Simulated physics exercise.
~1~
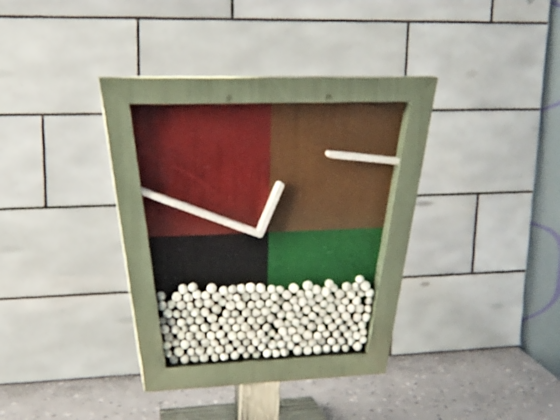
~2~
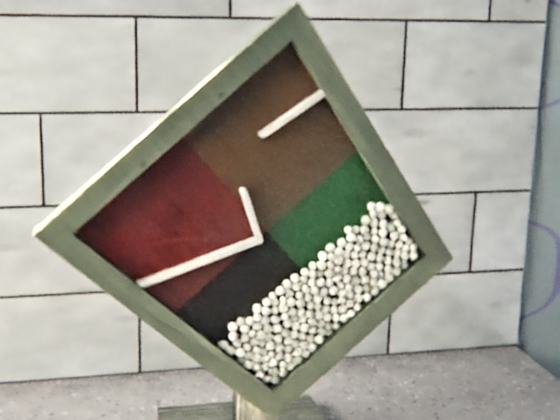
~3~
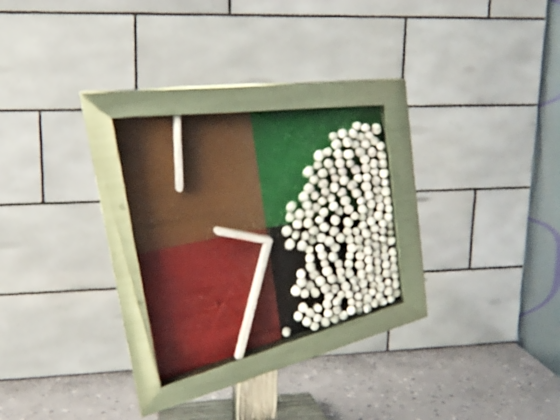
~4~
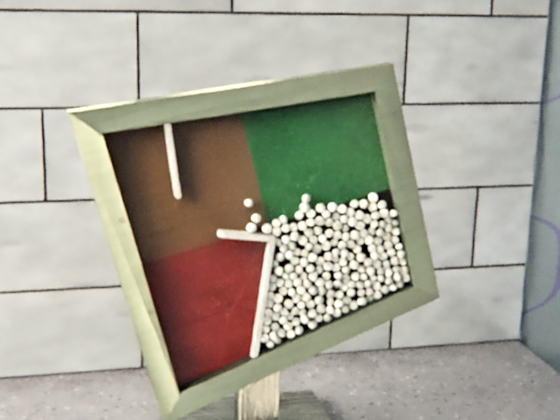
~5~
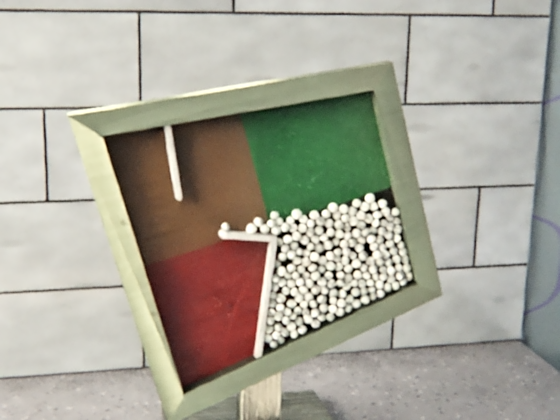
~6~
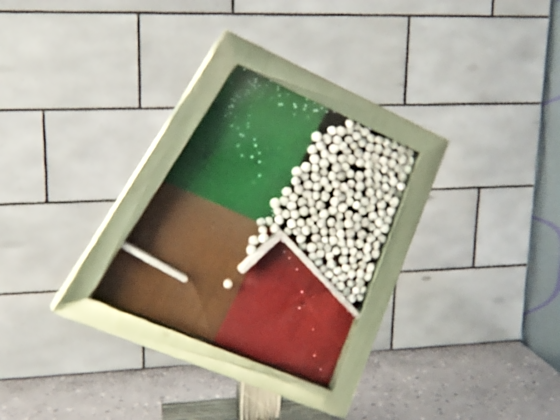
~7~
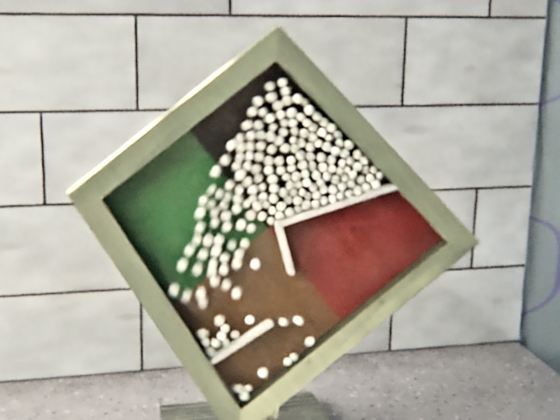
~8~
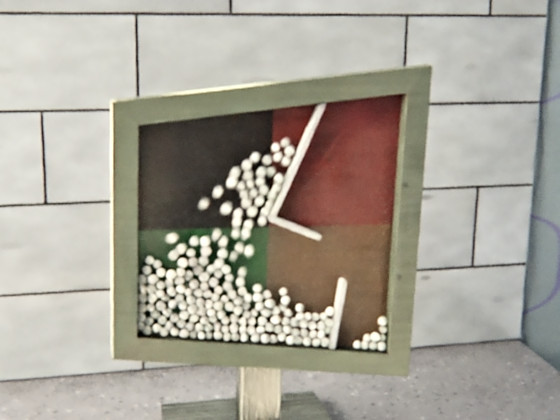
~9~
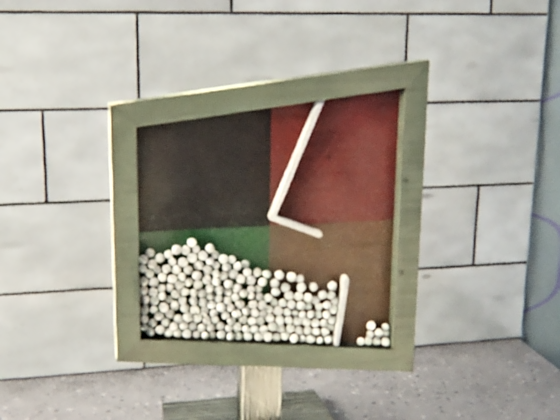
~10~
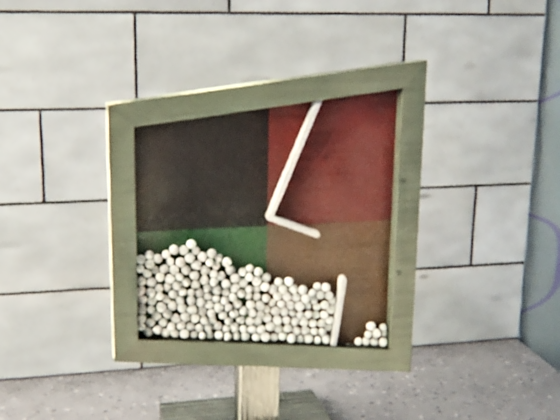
Green-framed box of small white pills turning anticlockwise, pausing, then turning further, pills spilling across coloured quarters and settling mostly over green.
